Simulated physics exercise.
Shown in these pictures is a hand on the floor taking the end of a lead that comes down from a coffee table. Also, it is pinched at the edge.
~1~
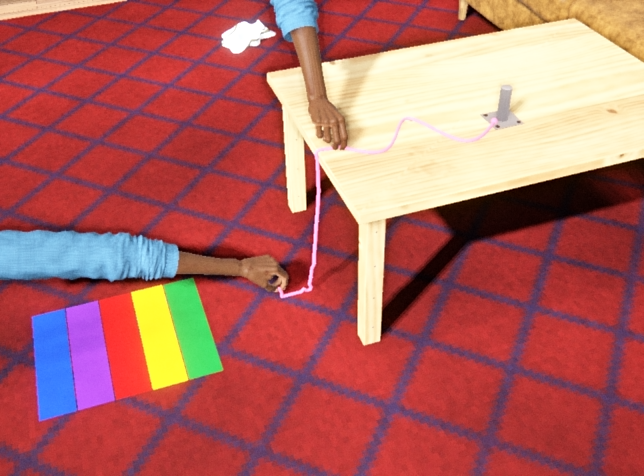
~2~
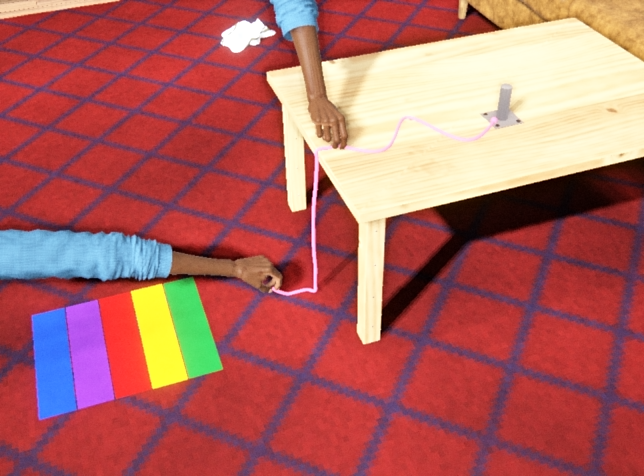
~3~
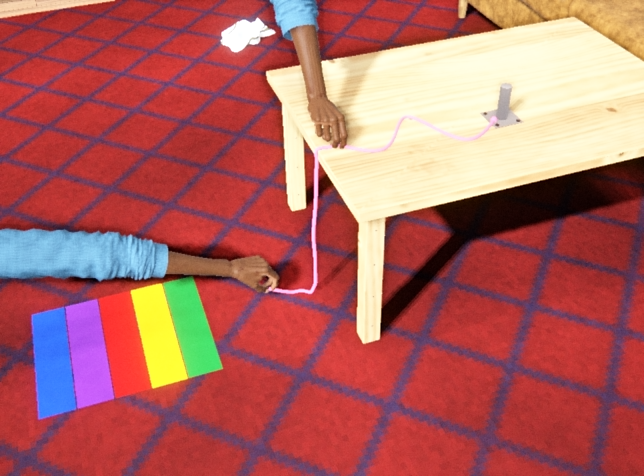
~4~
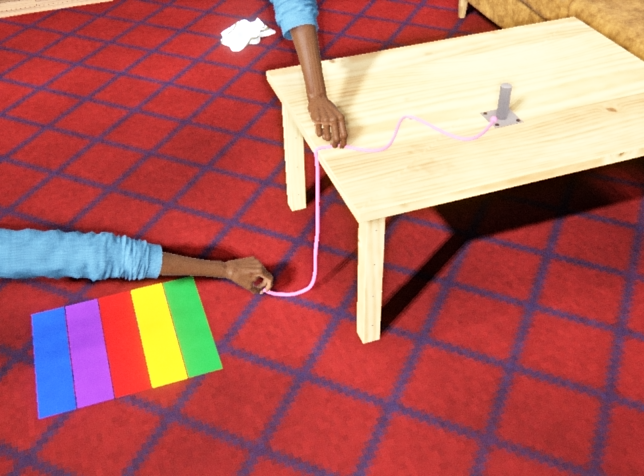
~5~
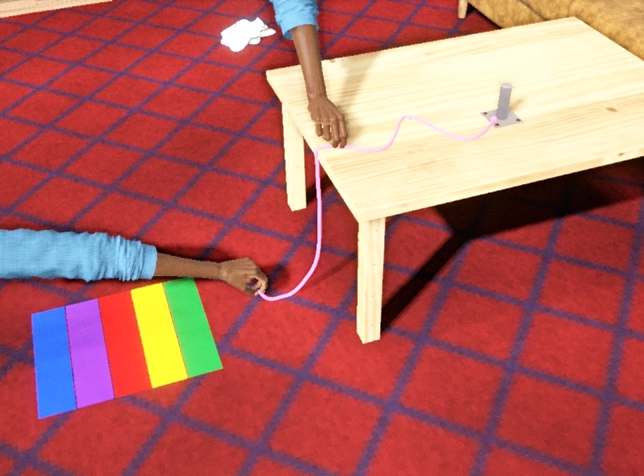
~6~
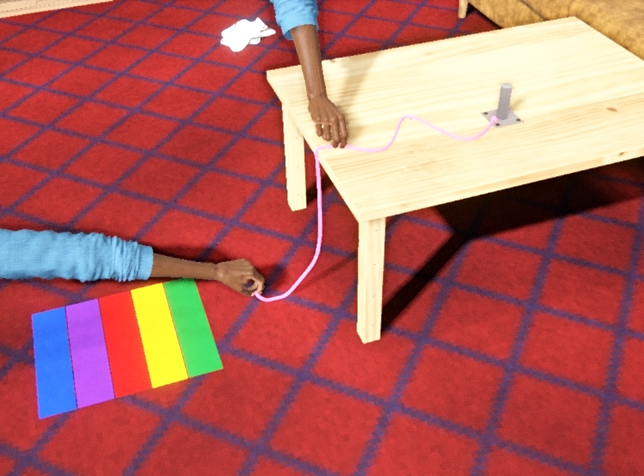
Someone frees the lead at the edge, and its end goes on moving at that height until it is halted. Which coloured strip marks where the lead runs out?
Purple.
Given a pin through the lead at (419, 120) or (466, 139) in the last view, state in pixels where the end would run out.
Near (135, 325) and (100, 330).
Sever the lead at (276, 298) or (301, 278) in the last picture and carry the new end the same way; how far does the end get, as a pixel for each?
First try near (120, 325), second near (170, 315).
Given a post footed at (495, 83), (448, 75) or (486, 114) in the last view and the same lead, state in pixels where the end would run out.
In that order: (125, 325), (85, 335) and (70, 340).
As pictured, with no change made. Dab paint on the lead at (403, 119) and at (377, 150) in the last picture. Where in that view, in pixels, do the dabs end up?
End points: Roughly (371, 139); roughly (306, 158).
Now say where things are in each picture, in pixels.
The first frame shows end (279, 288); green (201, 356); yellow (166, 366); red (130, 375); purple (94, 385); blue (56, 395).
The second frame shows end (273, 289); lead through (481, 136) (418, 120) (385, 149) (317, 160) (313, 220) (316, 277).
The third frame shows end (270, 289).
The fourth frame shows end (264, 290); lead through (481, 135) (418, 119) (385, 148) (317, 159) (318, 219) (315, 276).
The fifth frame shows end (259, 291).
The sixth frame shows end (256, 292); lead through (481, 135) (418, 119) (385, 148) (317, 159) (320, 218) (305, 274).
Early on, end near (142, 321); over yellow.
Midway, end near (107, 330); over red.
At the end of the slack, end near (85, 335); over purple. It halts on the purple strip.
